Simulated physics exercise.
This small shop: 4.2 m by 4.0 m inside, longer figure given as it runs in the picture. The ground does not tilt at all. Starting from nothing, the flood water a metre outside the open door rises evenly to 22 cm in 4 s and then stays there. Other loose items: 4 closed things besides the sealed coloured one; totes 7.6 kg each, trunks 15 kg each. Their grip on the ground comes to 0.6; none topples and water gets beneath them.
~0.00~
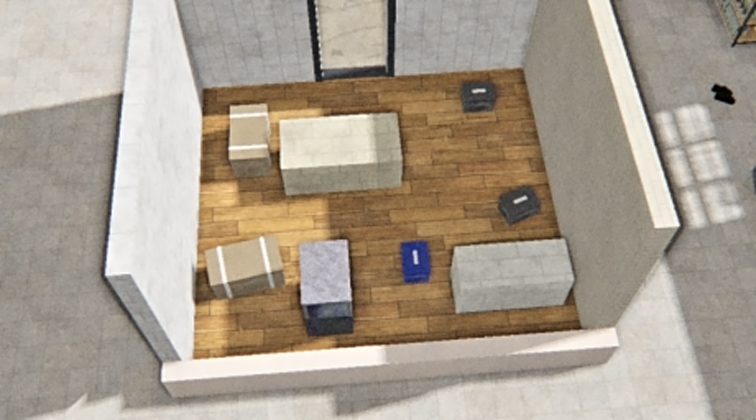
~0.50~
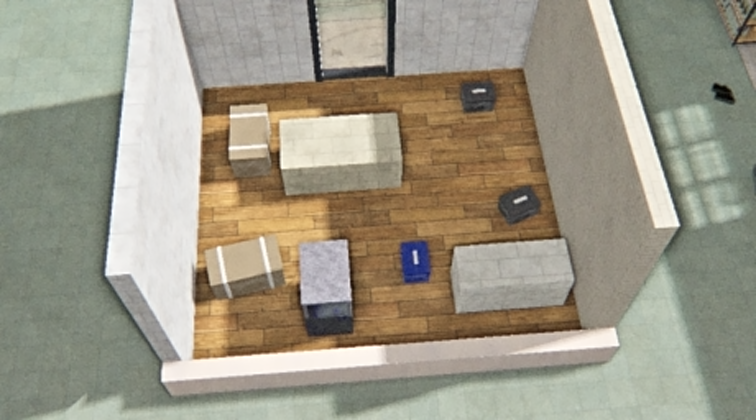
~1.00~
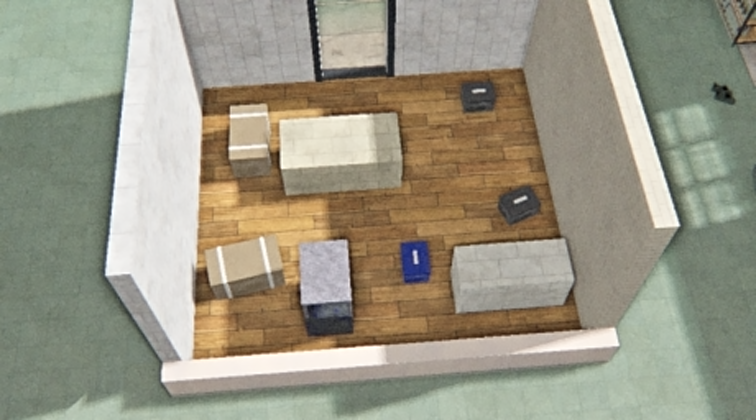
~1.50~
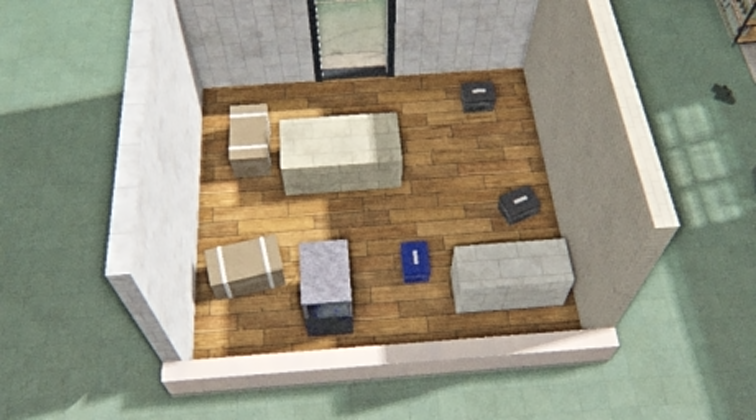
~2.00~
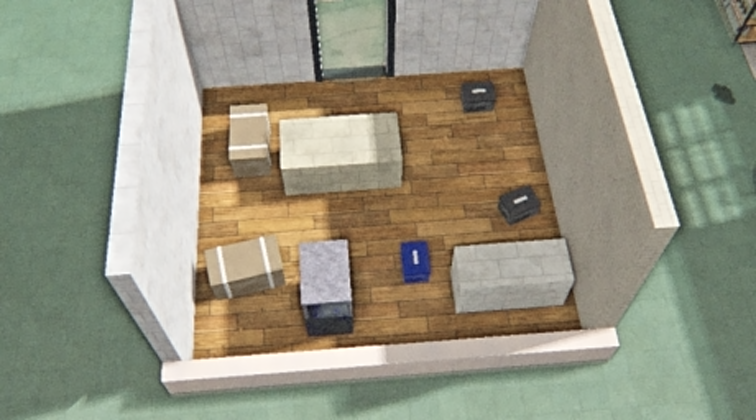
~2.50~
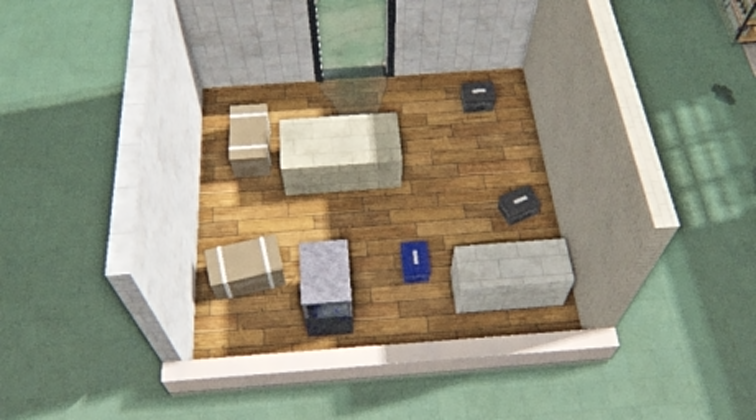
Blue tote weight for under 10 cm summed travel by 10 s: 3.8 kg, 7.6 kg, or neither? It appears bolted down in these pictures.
7.6 kg.
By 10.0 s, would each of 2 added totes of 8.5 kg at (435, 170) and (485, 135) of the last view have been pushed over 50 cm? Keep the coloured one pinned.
Taking them in order, the first is inside the line and the second is beyond the line.
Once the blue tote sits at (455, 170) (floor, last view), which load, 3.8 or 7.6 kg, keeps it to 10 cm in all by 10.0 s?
Looking at the loads, neither keeps it.
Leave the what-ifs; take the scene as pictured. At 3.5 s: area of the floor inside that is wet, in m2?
About 2.0 m2 is covered.
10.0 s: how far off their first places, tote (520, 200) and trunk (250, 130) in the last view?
In that order: 100 cm, 140 cm.
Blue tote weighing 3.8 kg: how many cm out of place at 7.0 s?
About 0 cm off its spot.
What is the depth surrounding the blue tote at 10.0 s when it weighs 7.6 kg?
Around 4 cm.
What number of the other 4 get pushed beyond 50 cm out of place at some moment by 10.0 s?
The total is 3.
After 3.5 s the blue tote would be 0 cm from its start with 3.8 kg and 0 cm from its start with 7.6 kg; 0 cm of water round it then.
After 4.5 s the blue tote would be 0 cm from its start with 3.8 kg and 0 cm from its start with 7.6 kg; 0 cm of water round it then.
After 7.0 s the blue tote would be 0 cm from its start with 3.8 kg and 0 cm from its start with 7.6 kg; 1 cm of water round it then.
After 10.0 s the blue tote would be 56 cm from its start with 3.8 kg and 0 cm from its start with 7.6 kg; 4 cm of water round it then.
